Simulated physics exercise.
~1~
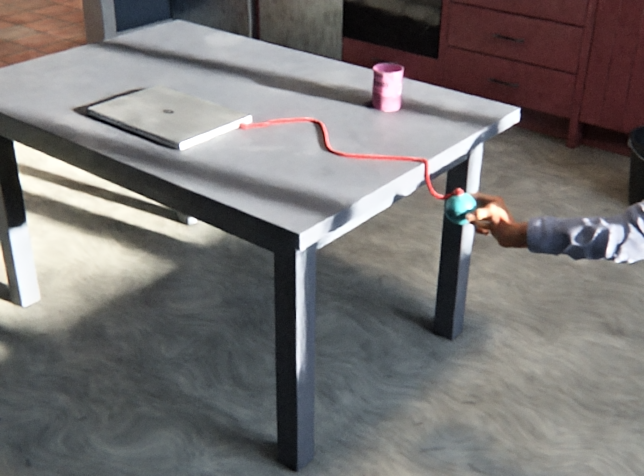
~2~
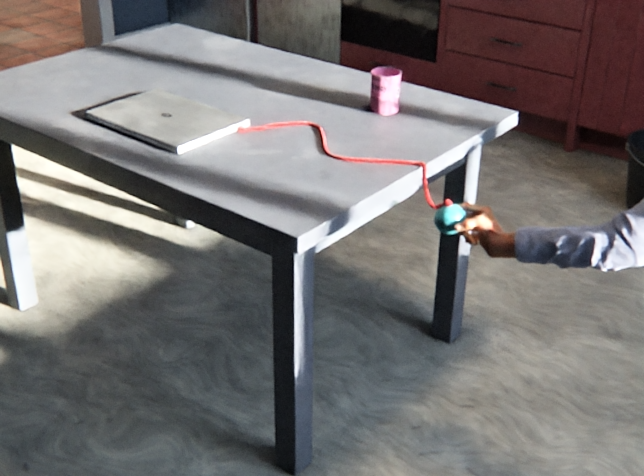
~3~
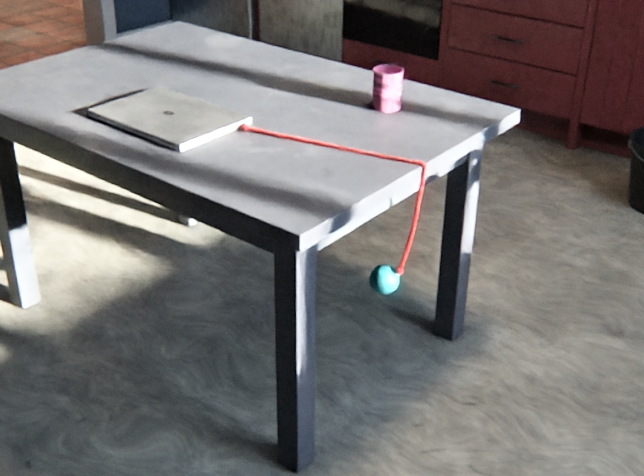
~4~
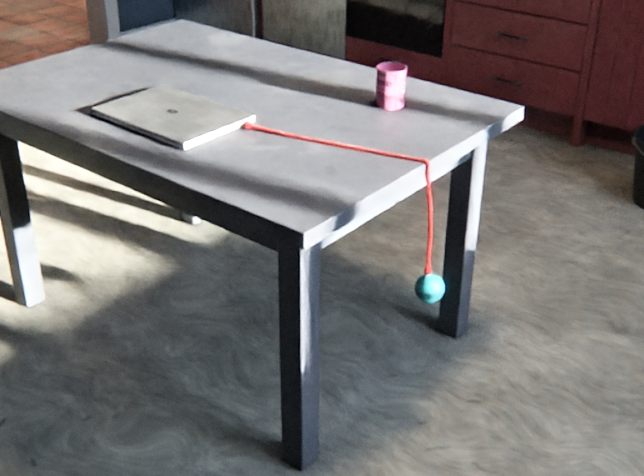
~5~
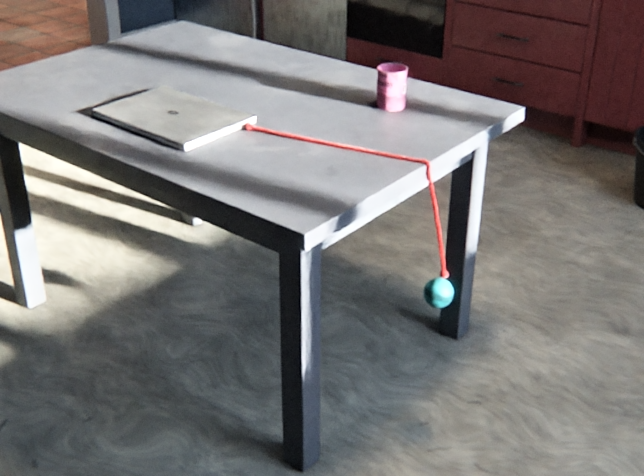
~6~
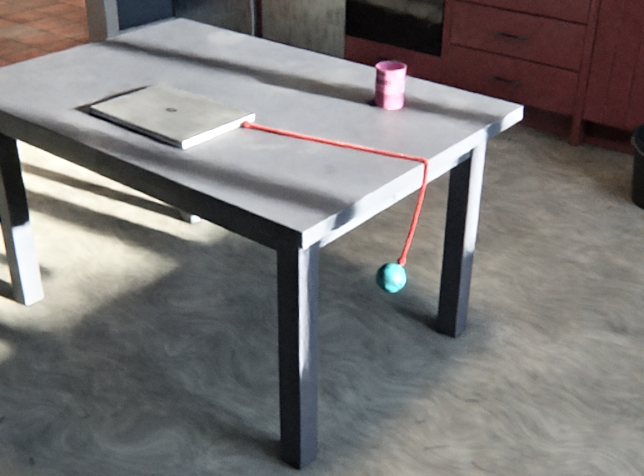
A turquoise ball on a red cord is held by a hand just beyond the edge of a gray table, with the cord trailing slackly back to a white laptop near a pink cup. The hand shifts the ball slightly left and down, then lets go and withdraws from view. The ball drops and swings left beneath the edge as the cord pulls straight across the tabletop. It swings back to the right, then left again. At the end it still hangs above the floor, while the laptop and cup remain in place.
